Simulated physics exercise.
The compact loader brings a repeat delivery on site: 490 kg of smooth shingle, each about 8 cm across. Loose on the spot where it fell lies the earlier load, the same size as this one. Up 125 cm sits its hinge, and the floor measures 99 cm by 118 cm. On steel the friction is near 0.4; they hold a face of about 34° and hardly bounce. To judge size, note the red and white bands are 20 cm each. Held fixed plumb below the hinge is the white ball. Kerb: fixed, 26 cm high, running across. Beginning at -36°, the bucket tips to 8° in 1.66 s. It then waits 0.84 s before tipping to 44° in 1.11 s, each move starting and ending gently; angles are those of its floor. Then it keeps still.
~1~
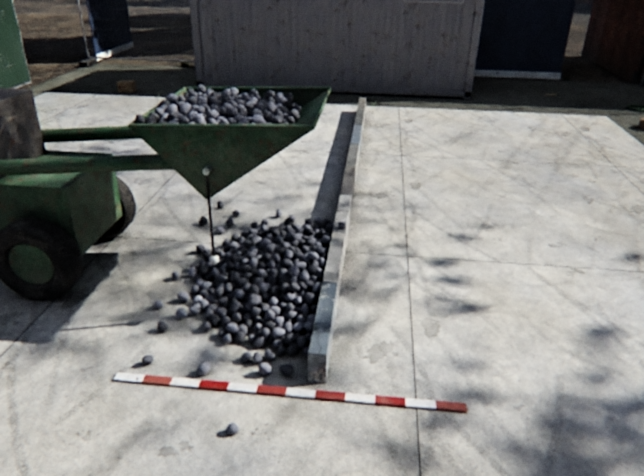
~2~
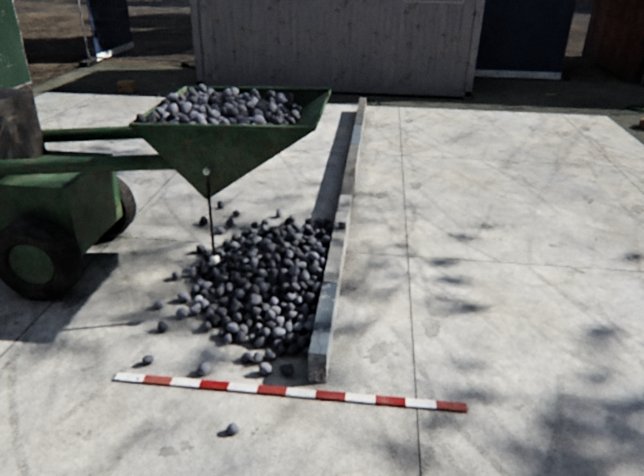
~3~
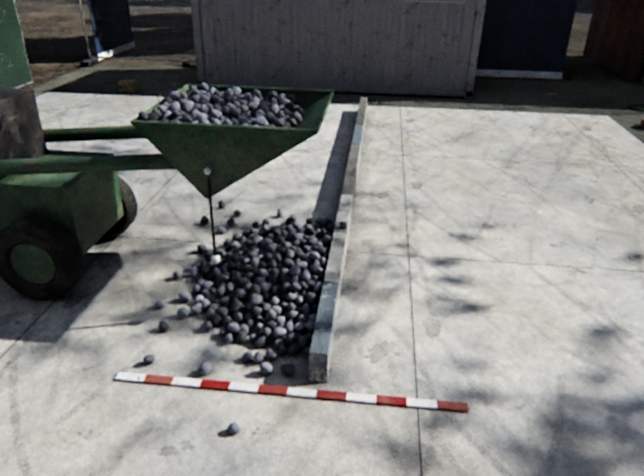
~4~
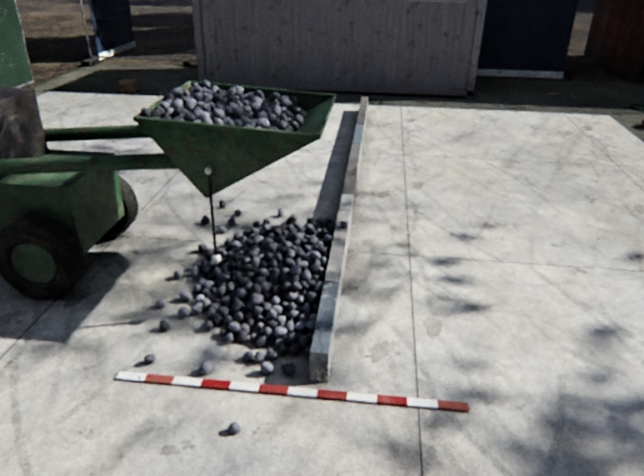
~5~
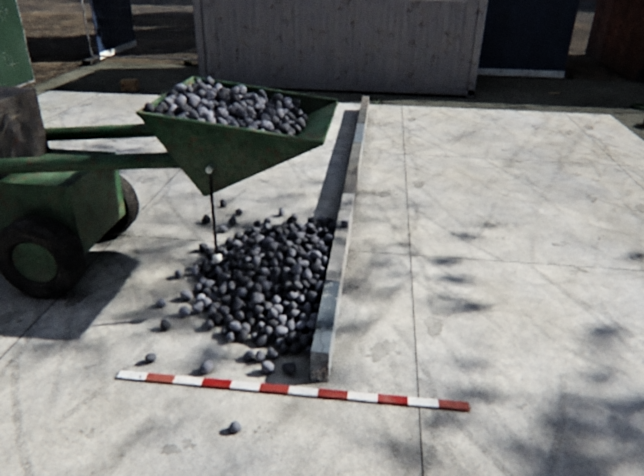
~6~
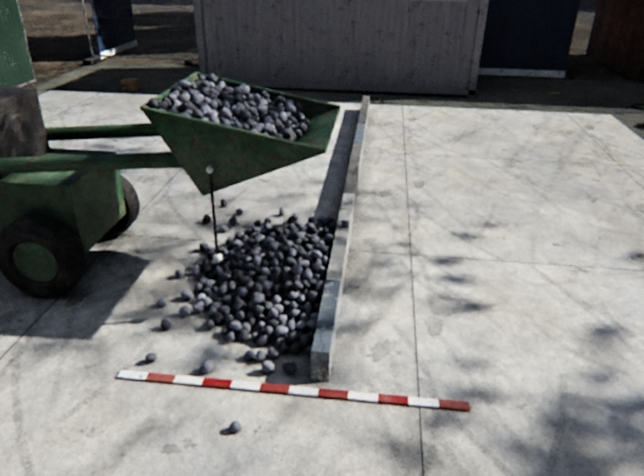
At first, a green bucket heaped with dark, rounded stones sits nearly level above a loose pile of similar stones beside a low kerb, with a red and white striped bar in front. The bucket then gradually tilts, its right lip dipping slightly, while the stones on the ground stay still.
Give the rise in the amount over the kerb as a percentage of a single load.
59 %.
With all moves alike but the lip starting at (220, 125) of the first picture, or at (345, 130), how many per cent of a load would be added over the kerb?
Case one about 0 %, case two about 85 %.
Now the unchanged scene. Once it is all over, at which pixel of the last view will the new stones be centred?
The centre sits about (356, 270).
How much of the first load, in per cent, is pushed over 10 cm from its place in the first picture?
Near 0 per cent, I reckon.
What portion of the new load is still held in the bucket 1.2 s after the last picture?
Held: Around 100 % of the load.
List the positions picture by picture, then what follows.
In the first frame, lip at (314, 127), floor tilted -36°, highest stones at (217, 97). The earlier load is highest near (300, 245), 26 cm above ground level, 100 % on this side of the kerb.
In the second frame, lip at (315, 128), floor tilted -35°, highest stones at (217, 97).
In the third frame, lip at (318, 132), floor tilted -34°, highest stones at (210, 95).
In the fourth frame, lip at (320, 137), floor tilted -31°, highest stones at (206, 93).
In the fifth frame, the bucket is at -27°, its lip at (323, 143); the top of the load is at (196, 89).
In the sixth frame, the bucket is at -23°, its lip at (325, 151); the top of the load is at (198, 87).
Then, 0.6 s after the last picture the floor is at 1°; in per cent of one load, 100 in the bucket, 100 on this side of the kerb; the foremost stones are at (328, 264).
Then, 1.2 s after the last picture the floor is at 8°; in per cent of one load, 98 in the bucket, 102 on this side of the kerb; the foremost stones are at (340, 191).
Then, 3.5 s after the last picture the floor is at 44°; in per cent of one load, 0 in the bucket, 142 on this side of the kerb, 58 over the kerb; the foremost stones are at (490, 289).
Then, 6.2 s after the last picture the floor is at 44°; in per cent of one load, 0 in the bucket, 141 on this side of the kerb, 59 over the kerb; the foremost stones are at (496, 298). Net gain over the kerb, 59.
